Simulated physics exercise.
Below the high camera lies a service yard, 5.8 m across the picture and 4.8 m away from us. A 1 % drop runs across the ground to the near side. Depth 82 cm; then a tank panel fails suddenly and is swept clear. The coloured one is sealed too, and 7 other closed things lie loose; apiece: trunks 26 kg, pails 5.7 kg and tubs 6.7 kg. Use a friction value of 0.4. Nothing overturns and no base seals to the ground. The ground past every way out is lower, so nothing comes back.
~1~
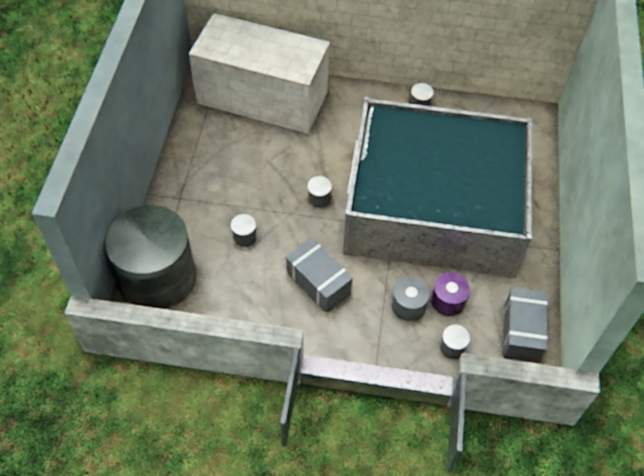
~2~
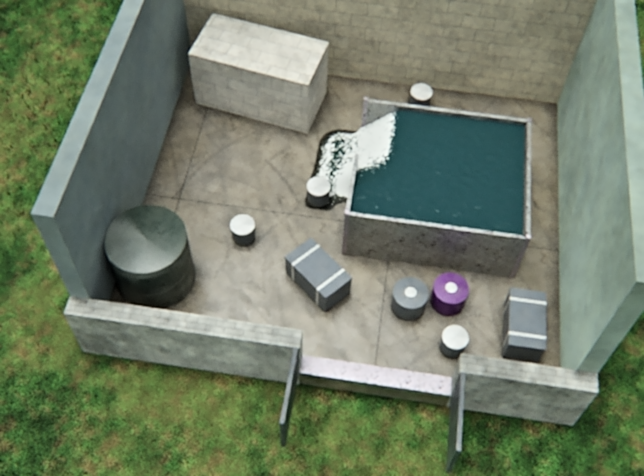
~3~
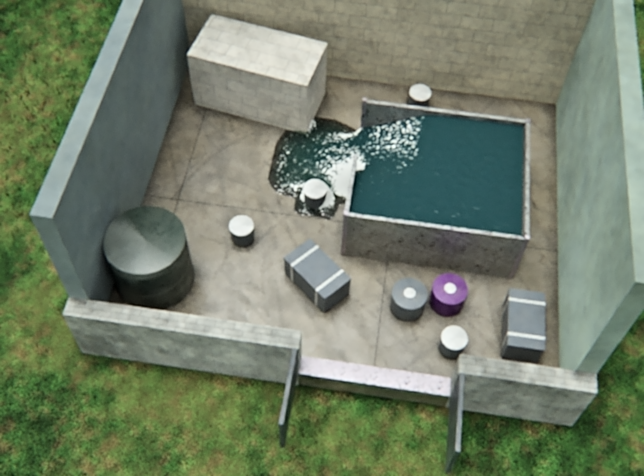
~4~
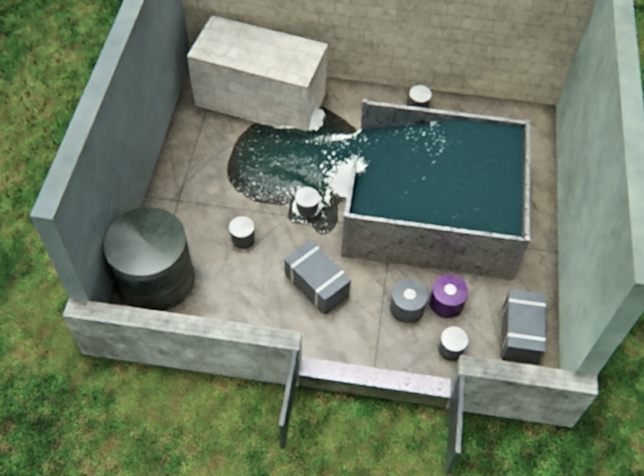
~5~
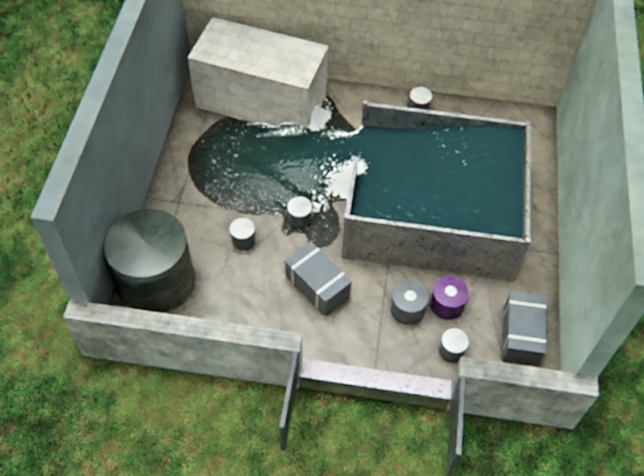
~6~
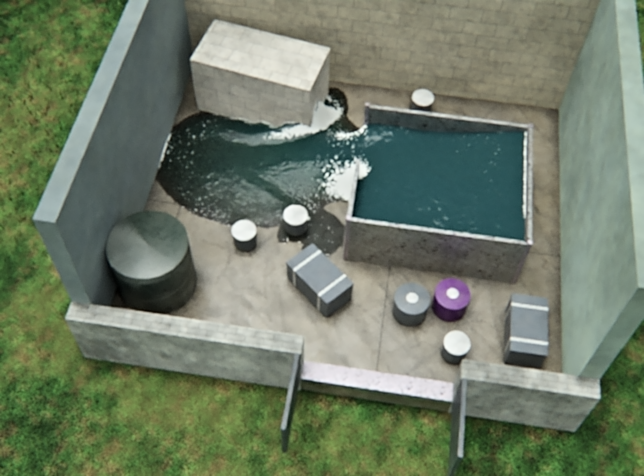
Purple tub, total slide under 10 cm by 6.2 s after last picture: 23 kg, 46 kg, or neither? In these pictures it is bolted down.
Only the heavier option works.
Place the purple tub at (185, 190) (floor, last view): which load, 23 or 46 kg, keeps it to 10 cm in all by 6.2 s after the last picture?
Looks like the outcome is this: No option works.
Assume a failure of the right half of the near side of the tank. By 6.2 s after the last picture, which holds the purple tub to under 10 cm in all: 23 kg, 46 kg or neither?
Result: Both masses insufficient.
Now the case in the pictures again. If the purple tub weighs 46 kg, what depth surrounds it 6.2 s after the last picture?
Something like 13 centimetres.
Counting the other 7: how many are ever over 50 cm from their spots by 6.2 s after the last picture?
I count 6.
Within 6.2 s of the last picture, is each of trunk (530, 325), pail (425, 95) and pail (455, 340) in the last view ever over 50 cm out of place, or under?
So, going through them in order, it's not beyond, beyond and beyond.
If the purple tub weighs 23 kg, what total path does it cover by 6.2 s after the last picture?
It would cover some 20 cm all told.
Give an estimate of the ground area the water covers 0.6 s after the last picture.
Somewhere about 11.5 m2, give or take.
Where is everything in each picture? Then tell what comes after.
The purple tub at (452, 288) rests on the ground; water covers 4.3 m2; 0 of 8 have shifted, in the first frame.
The purple tub at (451, 288) rests on the ground; water covers 5.0 m2; 0 of 8 have shifted, in the second frame.
The purple tub at (450, 288) rests on the ground; water covers 5.9 m2; 0 of 8 have shifted, in the third frame.
The purple tub at (451, 290) rests on the ground; water covers 6.9 m2; 1 of 8 have shifted, in the fourth frame.
The purple tub at (451, 291), on the bottom; water covers 8.0 m2; 1 of 8 have shifted, in the fifth frame.
The purple tub at (453, 293) rests on the ground; 9.3 m2 under water; 1 of 8 have shifted, in the sixth frame.
Then, 0.6 s after the last picture the purple tub would be 0 cm from its start with 23 kg and 0 cm from its start with 46 kg; 0 cm of water round it then.
Then, 2.3 s after the last picture the purple tub would be 0 cm from its start with 23 kg and 0 cm from its start with 46 kg; 0 cm of water round it then.
Then, 4.2 s after the last picture the purple tub would be 22 cm from its start with 23 kg and 5 cm from its start with 46 kg; 6 cm of water round it then.
Then, 6.2 s after the last picture the purple tub would be 21 cm from its start with 23 kg and 5 cm from its start with 46 kg; 13 cm of water round it then.
